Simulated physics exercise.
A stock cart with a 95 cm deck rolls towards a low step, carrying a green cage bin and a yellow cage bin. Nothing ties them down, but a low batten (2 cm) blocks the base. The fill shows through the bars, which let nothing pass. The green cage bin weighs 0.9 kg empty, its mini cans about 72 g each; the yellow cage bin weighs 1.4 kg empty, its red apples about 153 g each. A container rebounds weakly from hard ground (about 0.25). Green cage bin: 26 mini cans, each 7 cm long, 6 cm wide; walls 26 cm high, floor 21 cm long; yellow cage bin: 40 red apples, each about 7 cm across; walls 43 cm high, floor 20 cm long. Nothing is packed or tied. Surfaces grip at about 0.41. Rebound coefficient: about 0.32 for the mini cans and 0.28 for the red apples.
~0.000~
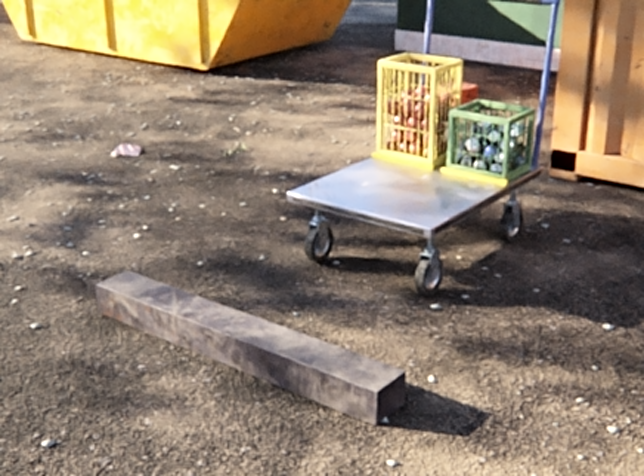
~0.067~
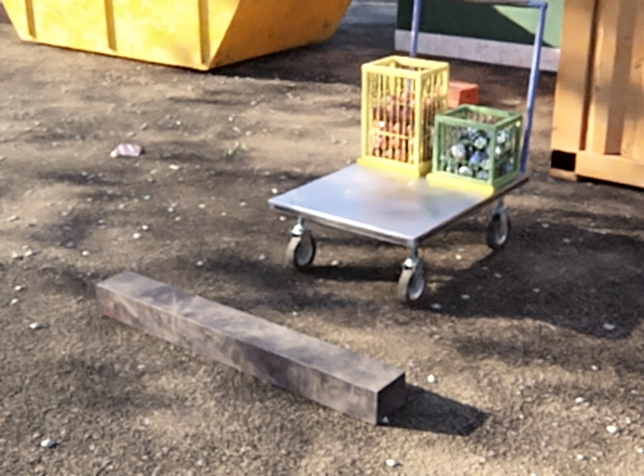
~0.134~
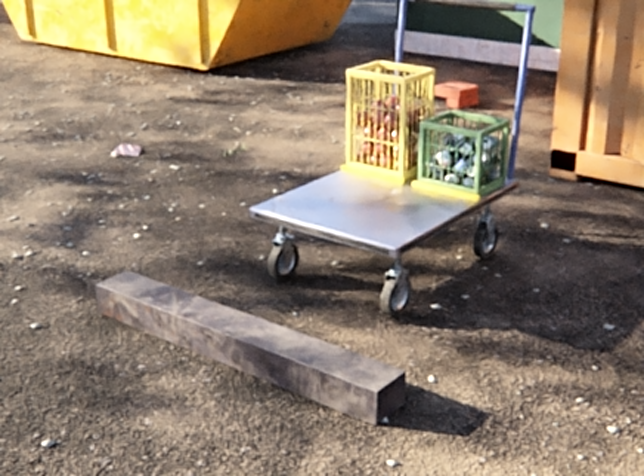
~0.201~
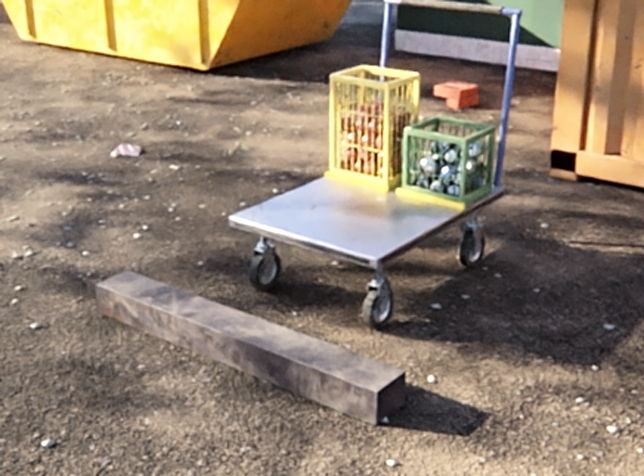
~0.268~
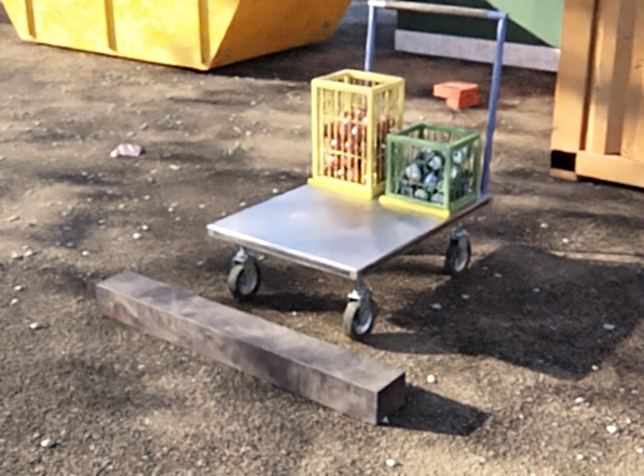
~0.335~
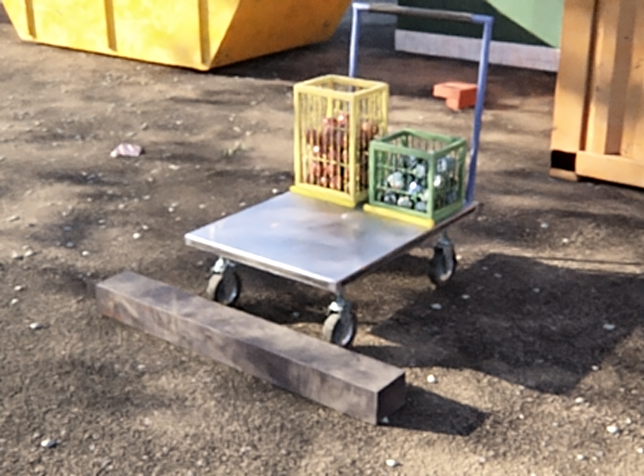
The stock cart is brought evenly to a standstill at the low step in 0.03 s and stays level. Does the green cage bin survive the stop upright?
At this speed the green cage bin remains standing.
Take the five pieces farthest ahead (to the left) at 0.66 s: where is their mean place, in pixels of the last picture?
Around (292, 167).
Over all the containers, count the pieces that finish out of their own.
Roughly 8 in all.
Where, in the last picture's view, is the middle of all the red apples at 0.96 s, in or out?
Around (289, 190).
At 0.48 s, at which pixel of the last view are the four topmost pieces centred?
At about (321, 126).
After 0.36 s, the stop begins.
After 0.48 s, the green cage bin leans 12° with 0 of 26 out and the yellow cage bin leans 24° with 0 of 40 out.
After 0.66 s, the green cage bin is upright with 0 of 26 out and the yellow cage bin leans 62° with 0 of 40 out.
After 0.96 s, the green cage bin is upright with 0 of 26 out and the yellow cage bin is down with 3 of 40 out.
Final count (at 1.76 s), the green cage bin is upright with 0 of 26 out and the yellow cage bin is down with 9 of 40 out. Greatest lean of the green cage bin, 13°.
